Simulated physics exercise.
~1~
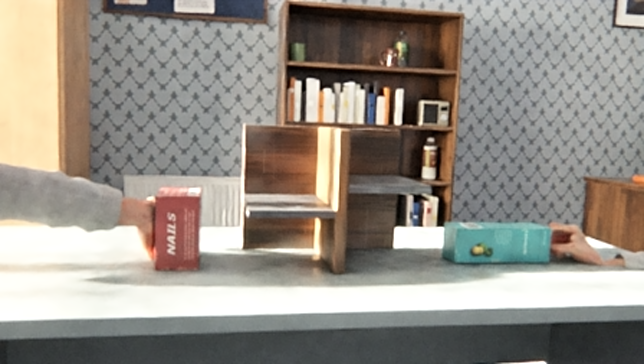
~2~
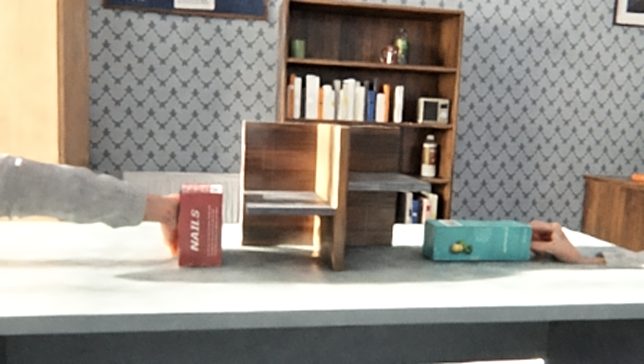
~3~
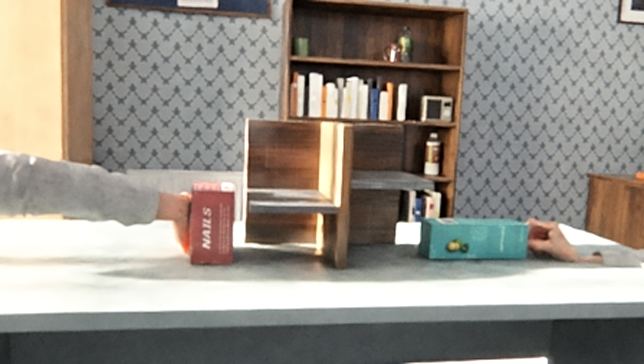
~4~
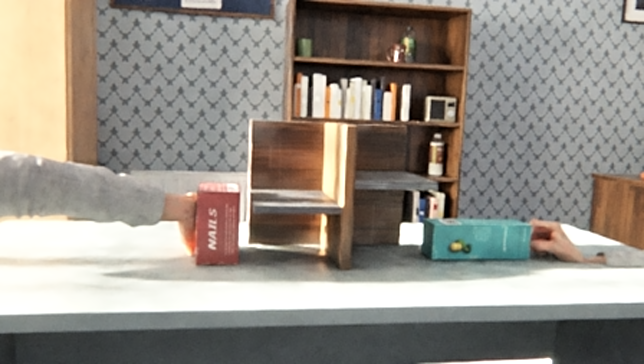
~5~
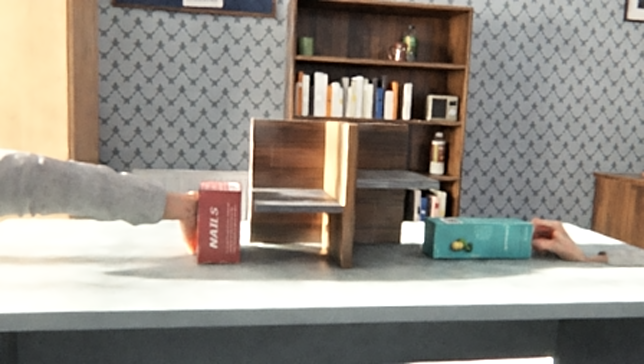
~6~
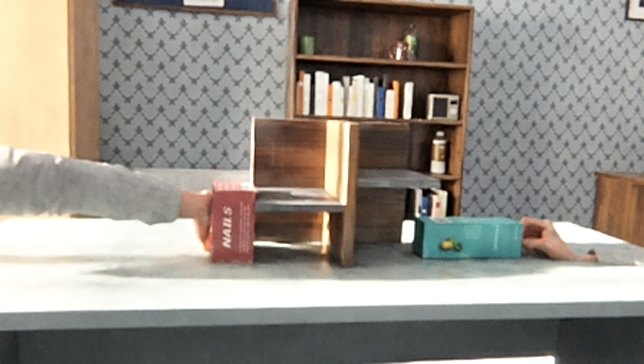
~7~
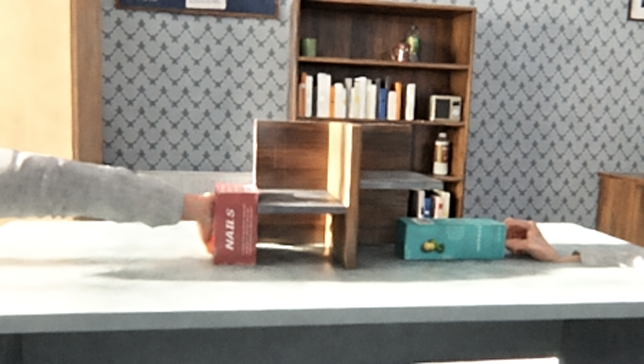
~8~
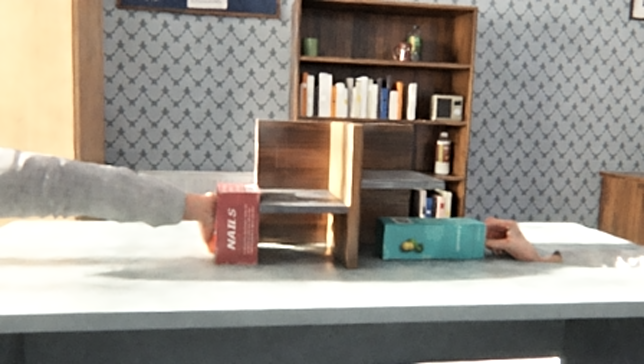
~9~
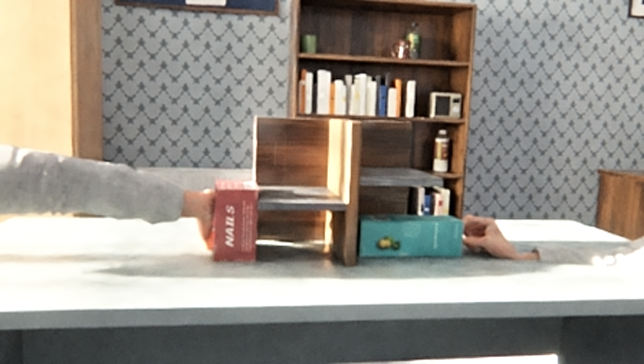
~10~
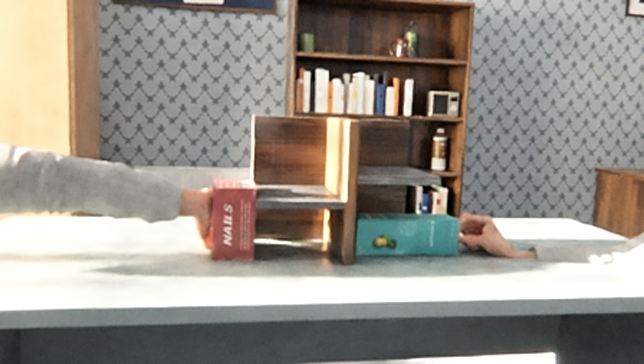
Two hands pushing boxes toward a wooden stand, the turquoise carton sliding under its shelf while the upright red box stops at the edge.
